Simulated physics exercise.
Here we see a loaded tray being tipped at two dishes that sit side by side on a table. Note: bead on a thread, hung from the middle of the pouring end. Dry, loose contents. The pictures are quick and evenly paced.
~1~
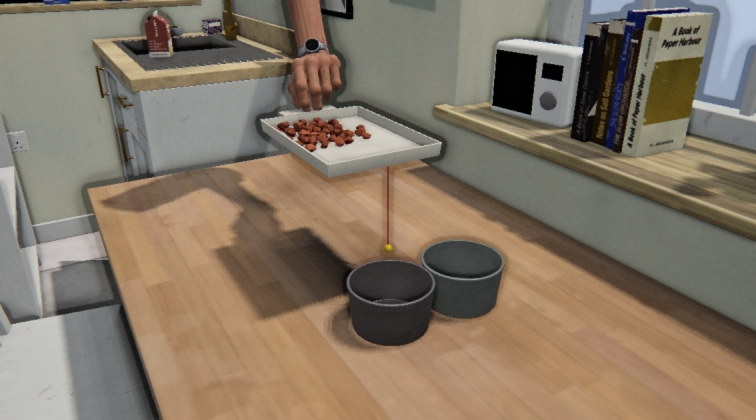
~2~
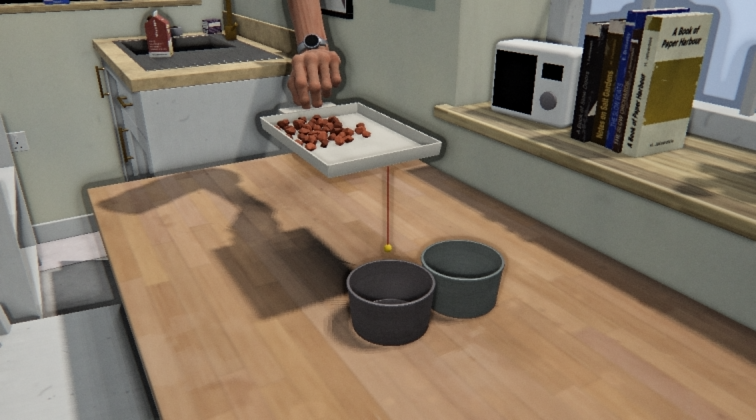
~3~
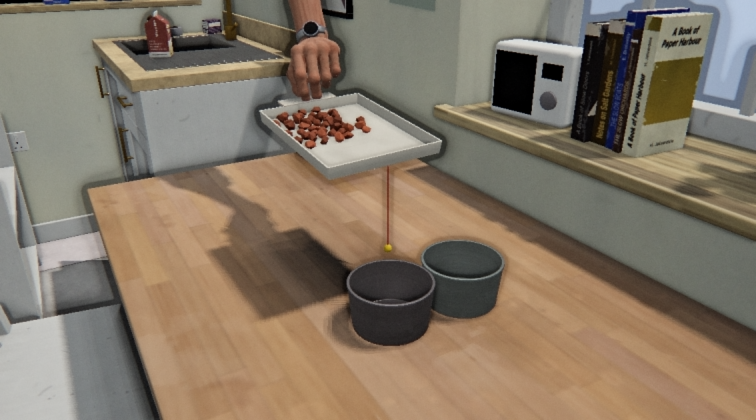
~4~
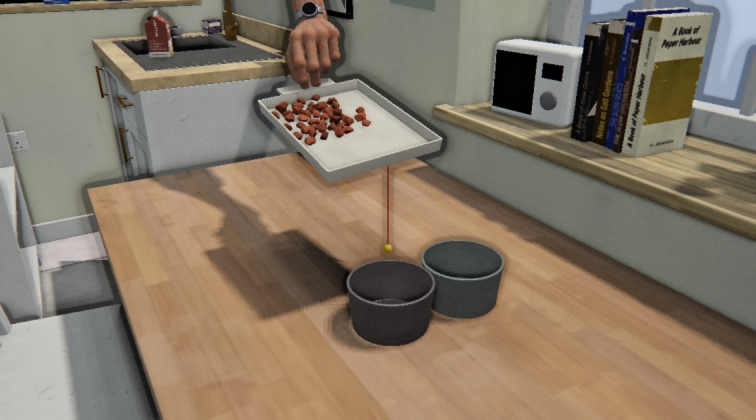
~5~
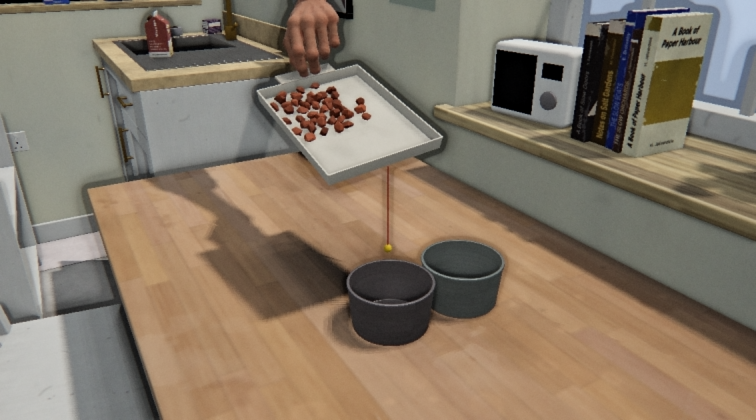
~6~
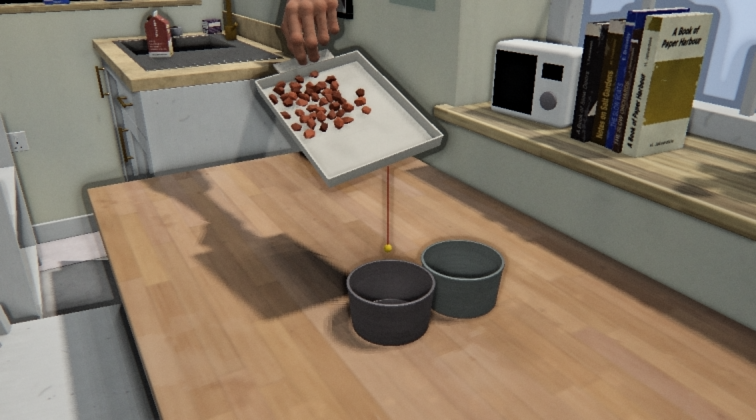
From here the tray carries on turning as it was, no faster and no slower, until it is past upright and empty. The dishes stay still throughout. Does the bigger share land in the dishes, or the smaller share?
The catch is short of half the load.
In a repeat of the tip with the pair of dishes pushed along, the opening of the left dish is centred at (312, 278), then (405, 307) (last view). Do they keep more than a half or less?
Try 1: A majority of it. Try 2: A minority of it.
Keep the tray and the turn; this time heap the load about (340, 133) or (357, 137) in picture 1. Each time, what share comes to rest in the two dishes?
Share in order: Roughly 30 %, 50 %.
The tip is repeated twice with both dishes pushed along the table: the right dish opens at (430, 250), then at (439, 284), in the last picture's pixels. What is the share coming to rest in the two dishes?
It would be near 70 per cent first and near 30 per cent second.
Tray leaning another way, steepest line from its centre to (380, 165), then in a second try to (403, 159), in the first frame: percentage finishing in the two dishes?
Shares, approx.: 80 %, then 80 %.
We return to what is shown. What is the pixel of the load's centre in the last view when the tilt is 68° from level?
In the last view, the load is centred close to (334, 159).
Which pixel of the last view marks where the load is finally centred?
Close to (351, 330) in the last view.
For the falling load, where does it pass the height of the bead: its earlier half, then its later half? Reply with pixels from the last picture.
Early half (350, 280), late half (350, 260).
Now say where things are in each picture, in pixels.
Corners of the pouring end at (329, 164) and (439, 143), level; middle of the load at (324, 133), bits of crushed brick; left dish at (414, 319); right dish at (487, 293); bead on its thread at (388, 248), in the first frame.
Corners of the pouring end at (329, 165) and (439, 142), level; middle of the load at (324, 131), in the second frame.
Corners of the pouring end at (329, 167) and (440, 141), tipped barely, lowest at the left corner; middle of the load at (324, 126), in the third frame.
Corners of the pouring end at (329, 170) and (440, 138), tipped a little, lowest at the left corner; middle of the load at (323, 118), in the fourth frame.
Corners of the pouring end at (329, 174) and (440, 137), tipped clearly, lowest at the left corner; middle of the load at (323, 110), in the fifth frame.
Corners of the pouring end at (329, 177) and (441, 135), tipped clearly, lowest at the left corner; middle of the load at (323, 103); left dish at (414, 319); right dish at (487, 293), in the sixth frame.
Soon, tray tipped steeply; nearly all on the tray; a small part in the air.
A while on, tray tipped past a quarter turn; about a quarter on the tray; about a quarter in the left dish; about half outside both; a small part in the air.
Towards the end, tray tipped past a quarter turn; about a third in the left dish; about two thirds outside both.
Finally, tray tipped past a quarter turn; about a third in the left dish; none in the right dish; about two thirds outside both.
